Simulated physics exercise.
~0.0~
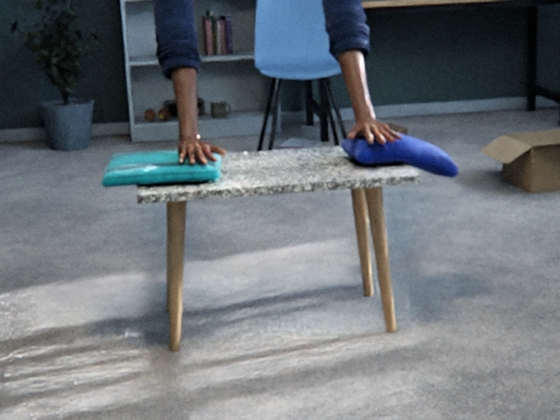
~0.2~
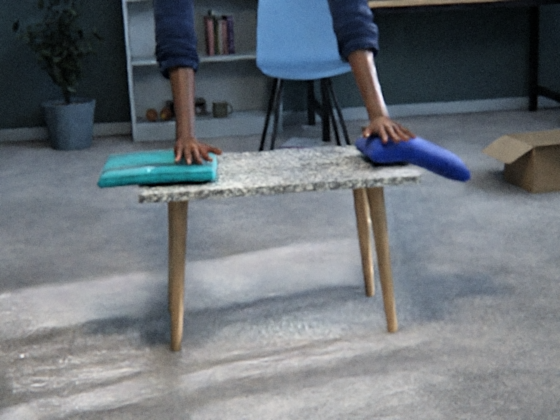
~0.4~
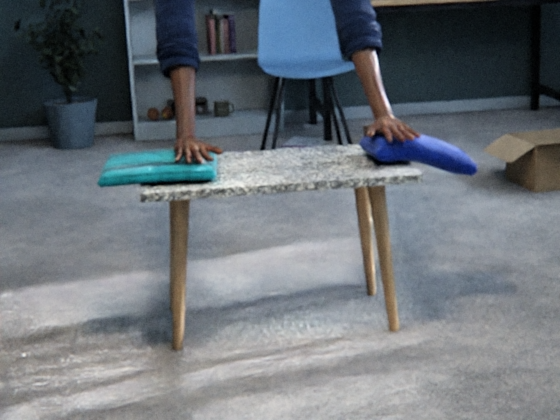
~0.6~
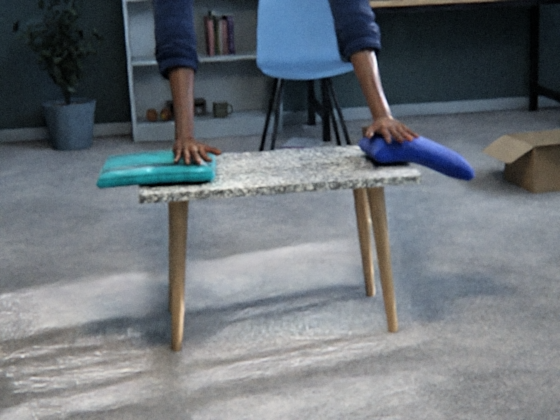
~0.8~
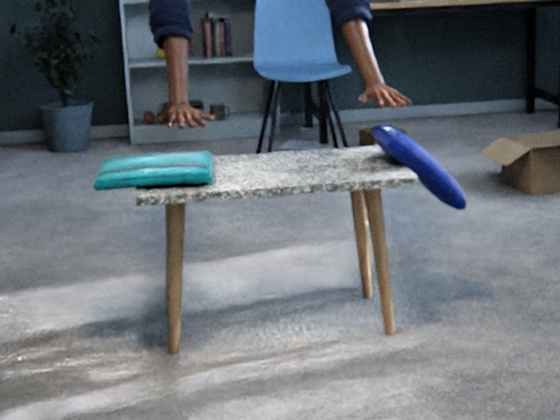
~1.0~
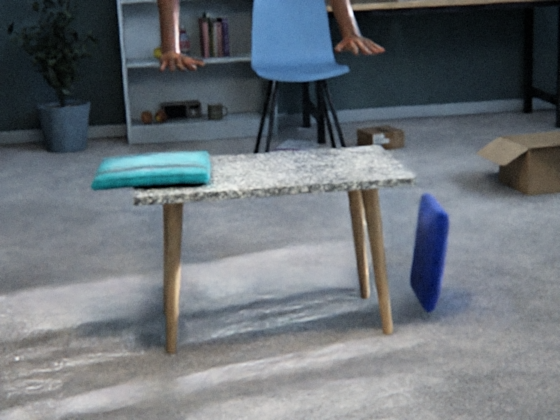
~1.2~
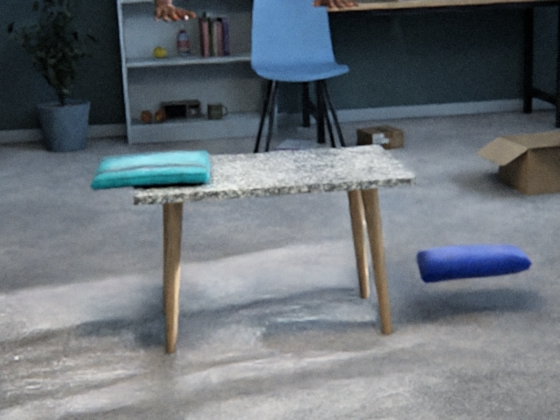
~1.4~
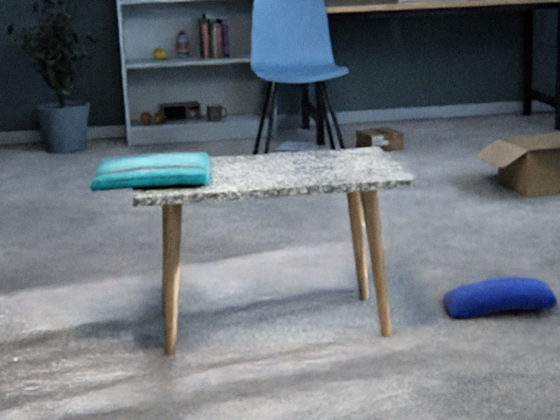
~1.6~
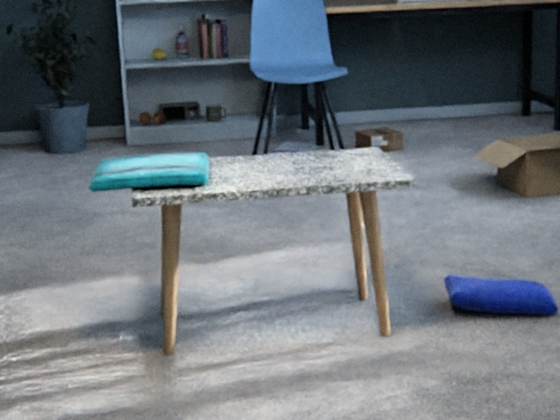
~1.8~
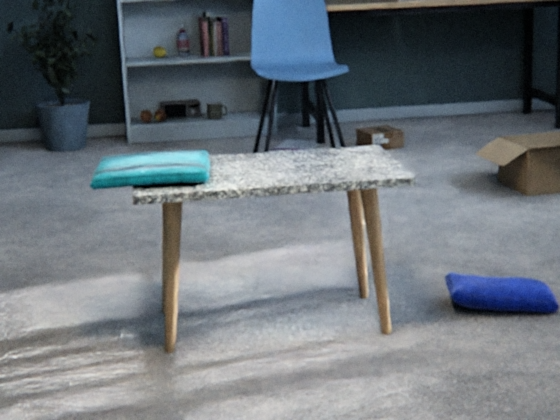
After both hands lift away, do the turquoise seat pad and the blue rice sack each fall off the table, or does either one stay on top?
The turquoise seat pad stays on top of the table, while the blue rice sack tips off the right end and drops to the floor.
